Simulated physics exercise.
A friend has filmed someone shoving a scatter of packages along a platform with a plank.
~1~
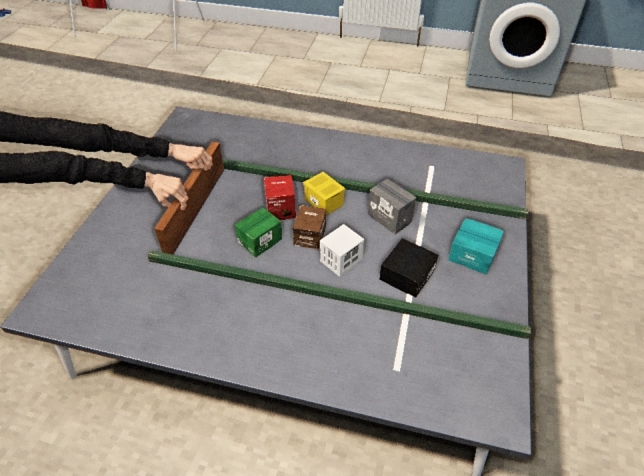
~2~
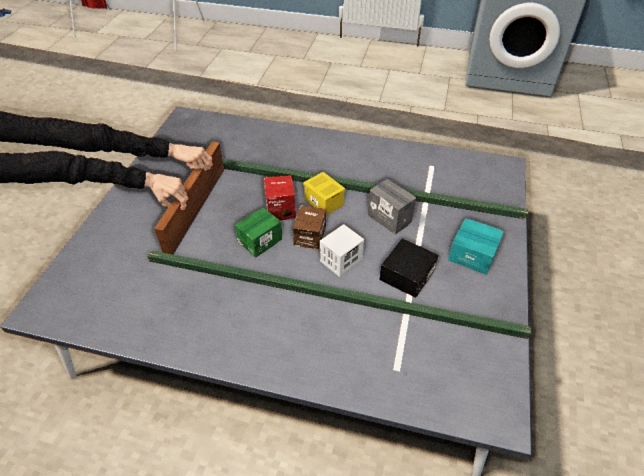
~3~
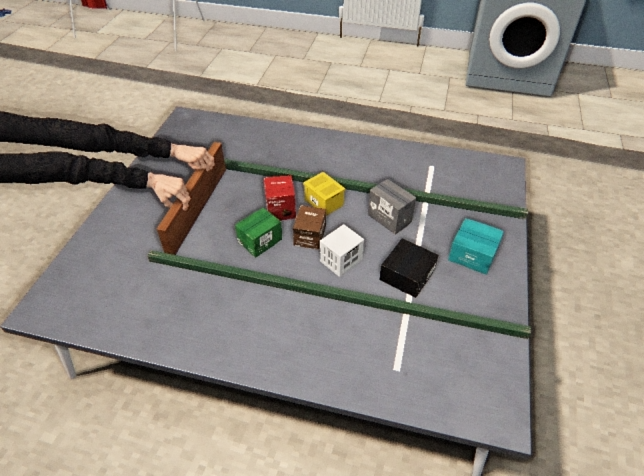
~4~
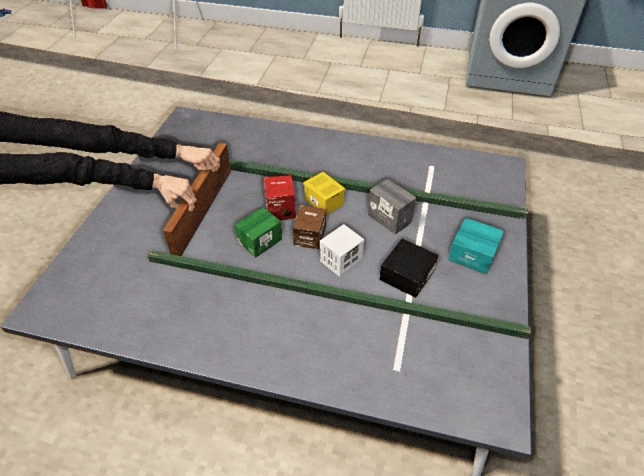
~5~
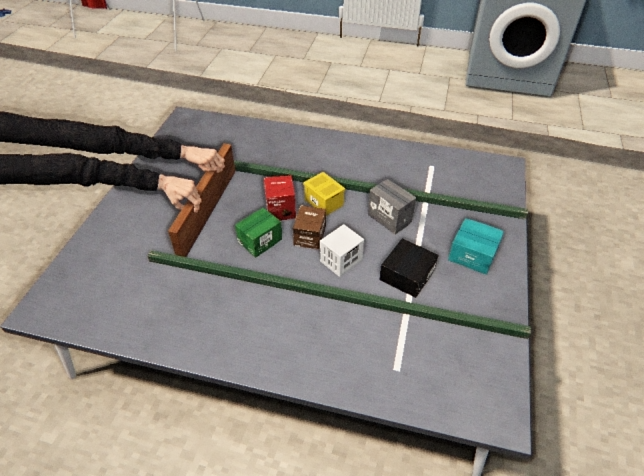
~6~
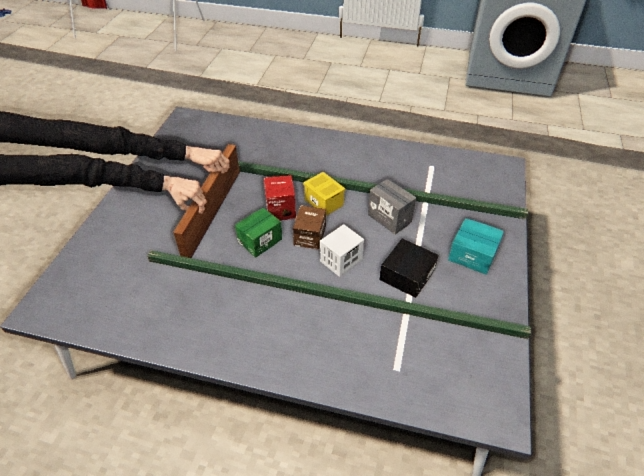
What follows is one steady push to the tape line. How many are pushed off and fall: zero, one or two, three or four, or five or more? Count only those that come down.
The number that fall off is zero.
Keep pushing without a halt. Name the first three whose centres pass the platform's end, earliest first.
The order is the turquoise box, the grey parcel, the black parcel.
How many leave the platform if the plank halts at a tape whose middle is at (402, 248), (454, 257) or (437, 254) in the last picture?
In that order 0, 1 and 0.
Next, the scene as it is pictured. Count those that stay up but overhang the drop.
That would be 1.
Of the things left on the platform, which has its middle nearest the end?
The turquoise box ends nearest.
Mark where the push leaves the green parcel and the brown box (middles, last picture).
First (431, 256), then (462, 254).
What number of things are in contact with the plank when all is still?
In contact: 3.
Soon after, none off yet; turquoise box at rest near (476, 246); black parcel at rest near (409, 268); grey parcel at rest near (391, 207).
At rest, the number that fall off is zero.
